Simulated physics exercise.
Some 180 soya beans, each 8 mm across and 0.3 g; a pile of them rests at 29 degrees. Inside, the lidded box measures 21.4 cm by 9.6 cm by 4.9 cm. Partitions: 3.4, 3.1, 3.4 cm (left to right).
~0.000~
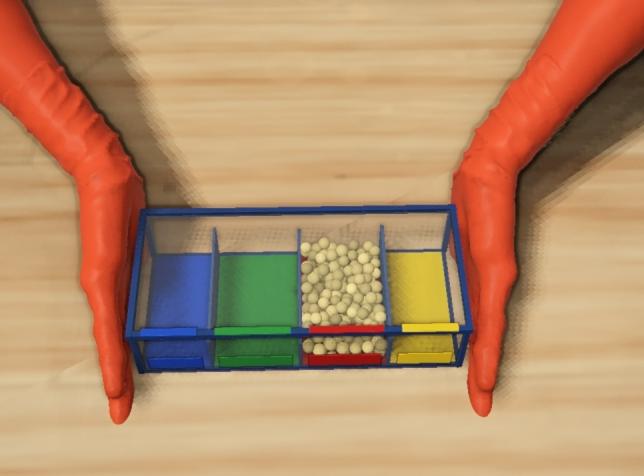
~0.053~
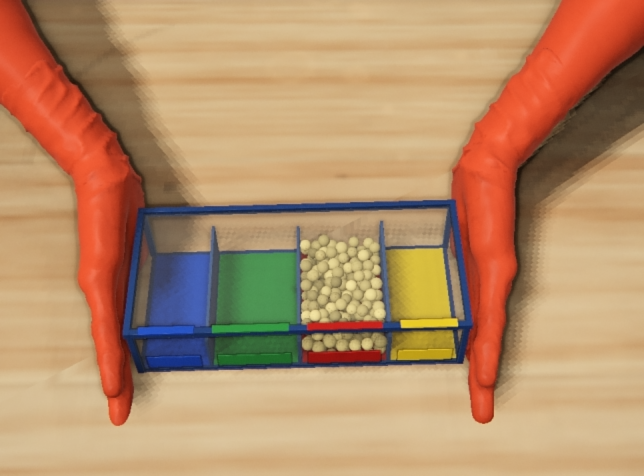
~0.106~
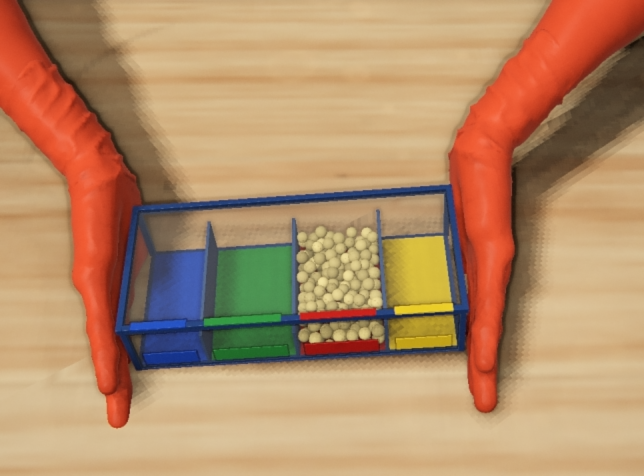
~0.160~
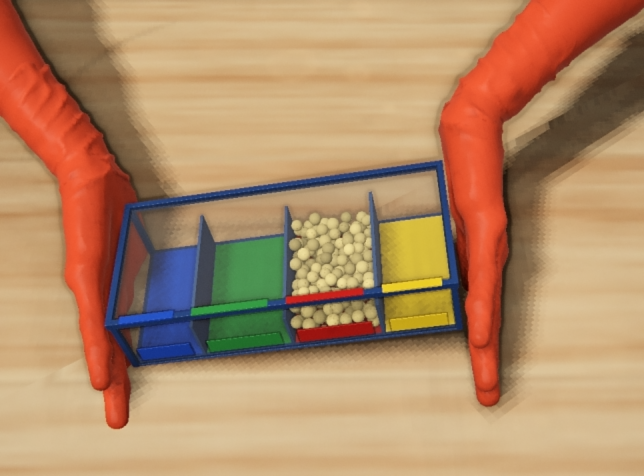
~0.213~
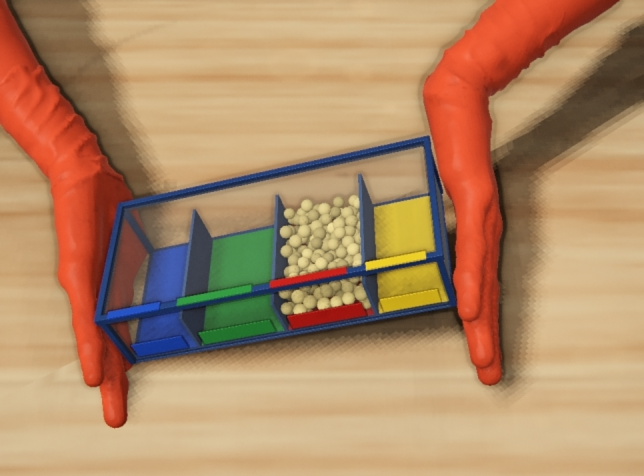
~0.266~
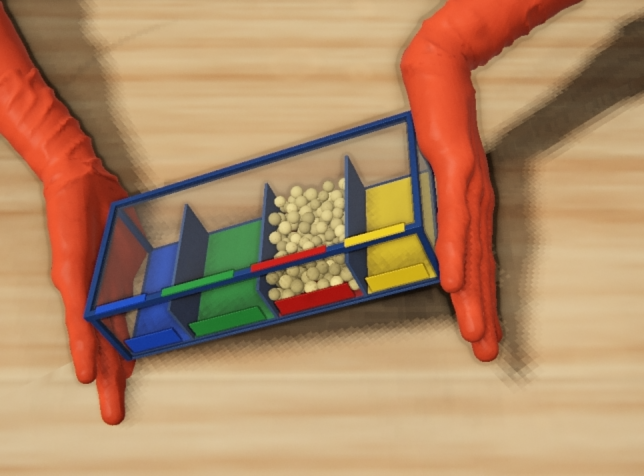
Two bright orange-red gloved hands hold a clear, blue-edged box between them above a pale wood-grain surface, seen from overhead. Its four compartments run blue, green, red and yellow from left to right, with a pile of small cream-coloured beans filling the red one. The box starts level, then the right hand rises and it tilts increasingly down to the left, the beans staying in their compartment.
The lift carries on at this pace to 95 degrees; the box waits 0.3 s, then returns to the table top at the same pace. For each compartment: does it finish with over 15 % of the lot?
Red compartment: Over; blue compartment: Over; green compartment: Under; yellow compartment: Under.
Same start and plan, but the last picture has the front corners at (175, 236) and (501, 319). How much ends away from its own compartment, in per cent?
In that case some 30 per cent.
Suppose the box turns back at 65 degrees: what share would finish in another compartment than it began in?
About 15 per cent.
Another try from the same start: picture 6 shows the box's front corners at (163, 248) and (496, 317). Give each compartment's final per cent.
Red 60; blue 0; green 0; yellow 40.
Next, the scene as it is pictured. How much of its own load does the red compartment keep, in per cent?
About 60 per cent.
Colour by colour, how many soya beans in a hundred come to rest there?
Red 60, blue 35, green 5, yellow 0.
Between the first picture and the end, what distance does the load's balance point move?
About 5.0 cm.
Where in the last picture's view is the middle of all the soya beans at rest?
At about (306, 283).
After 1.12 s, tilt 95 degrees; red 65 %, blue 30 %, green 5 %.
After 1.69 s, tilt 49 degrees; red 60 %, blue 35 %, green 5 %.
After 2.32 s, tilt 0 degrees; red 60 %, blue 35 %, green 5 %.
By 2.8 s all is still; red 60 %, blue 35 %, green 5 %, yellow 0 %.
